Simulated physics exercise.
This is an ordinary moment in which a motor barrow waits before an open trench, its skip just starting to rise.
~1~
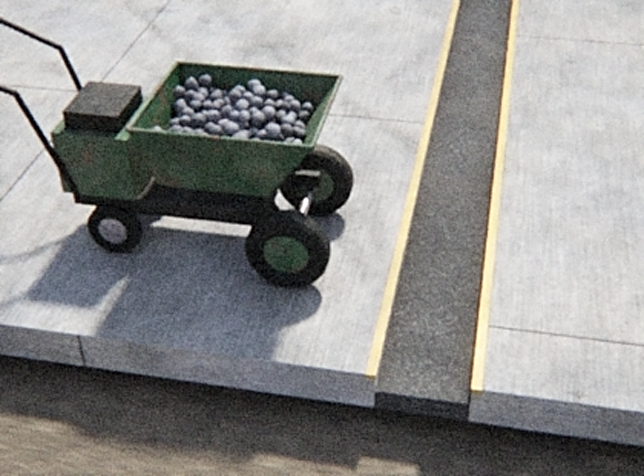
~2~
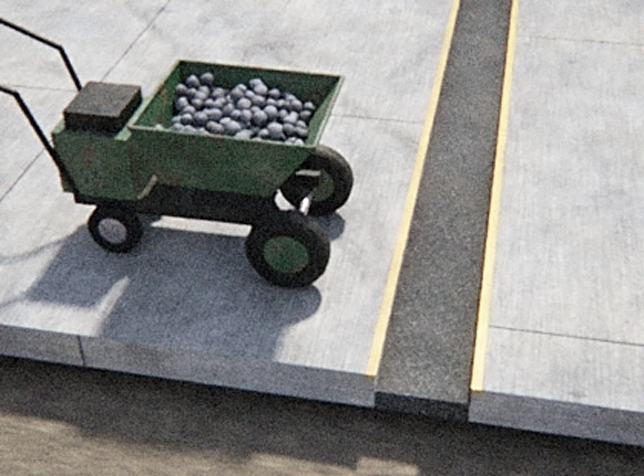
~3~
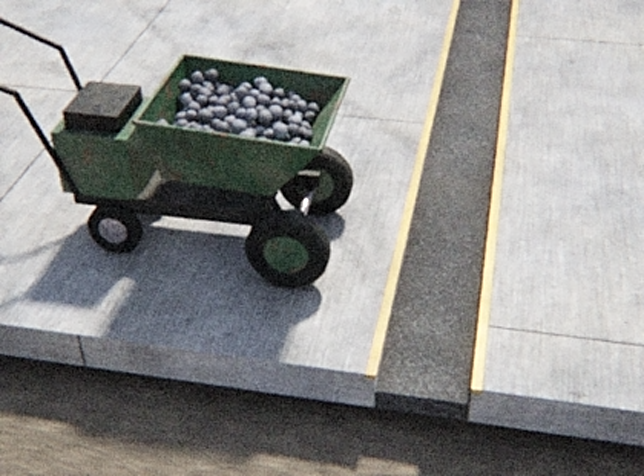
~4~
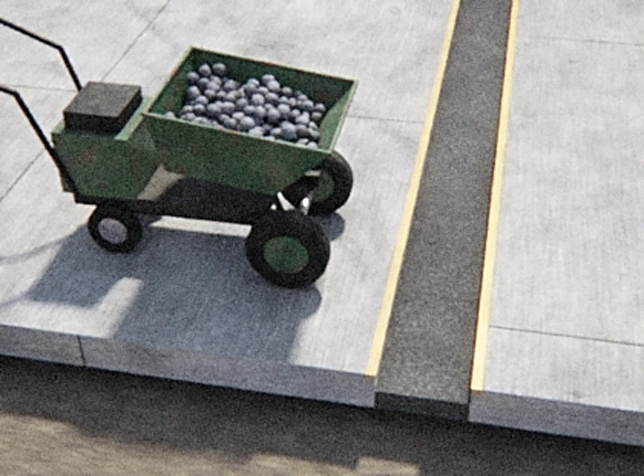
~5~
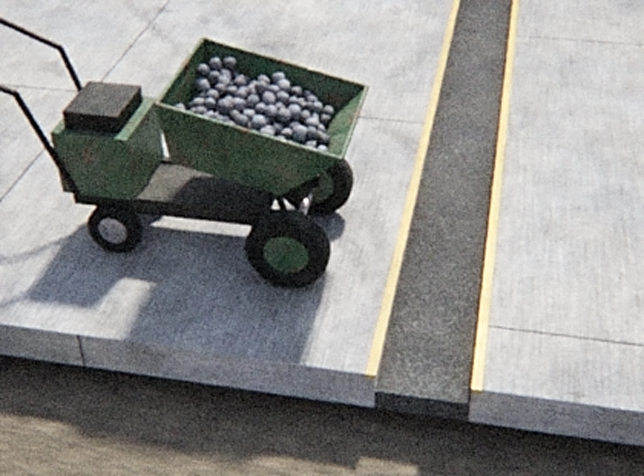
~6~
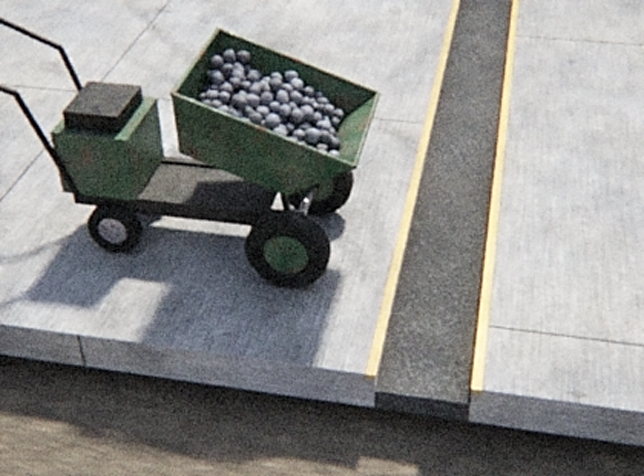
A green skip full of round grey cobbles tilts slowly on a small motor barrow, its rear rising and its lip edging right, while the wheels and the camera stay still. The barrow stands at left on pale concrete slabs, with black handles and dark tyres. Seen from above, a dark, yellow-edged trench crosses the paving to its right, with brown ground along the bottom.
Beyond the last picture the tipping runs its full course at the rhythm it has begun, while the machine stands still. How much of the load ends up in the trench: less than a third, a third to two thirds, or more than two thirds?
Trench receives above two thirds.
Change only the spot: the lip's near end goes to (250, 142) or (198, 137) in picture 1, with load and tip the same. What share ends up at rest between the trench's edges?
The shares come out close to 60 and 20 per cent, in that order.
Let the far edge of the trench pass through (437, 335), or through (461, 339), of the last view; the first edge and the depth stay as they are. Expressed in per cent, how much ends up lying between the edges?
Lab note: Case 1 around 40 %, case 2 70 %.
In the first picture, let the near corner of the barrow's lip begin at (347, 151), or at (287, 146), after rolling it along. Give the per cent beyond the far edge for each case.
In order: About 40 % and 0 %.
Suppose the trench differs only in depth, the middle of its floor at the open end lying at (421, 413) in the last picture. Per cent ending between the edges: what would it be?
Estimate: Approx. 90 per cent.
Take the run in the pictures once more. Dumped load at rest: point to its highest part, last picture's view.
Roughly (445, 247).
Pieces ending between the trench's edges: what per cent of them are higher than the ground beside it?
I'd estimate around 40 %.
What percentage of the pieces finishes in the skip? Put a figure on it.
Something like 0 in every hundred.
Soon after the last picture, skip tipped steeply; all in the skip.
A little later, skip tipped steeply; most in the skip; a small part in or heaped over the trench; a small part falling.
Later still, skip tipped right over; about a quarter in the skip; about two thirds in or heaped over the trench; a small part beyond it.
By the end, skip tipped right over; a stray few in the skip; a stray few short of the trench; most in or heaped over the trench; a small part beyond it.
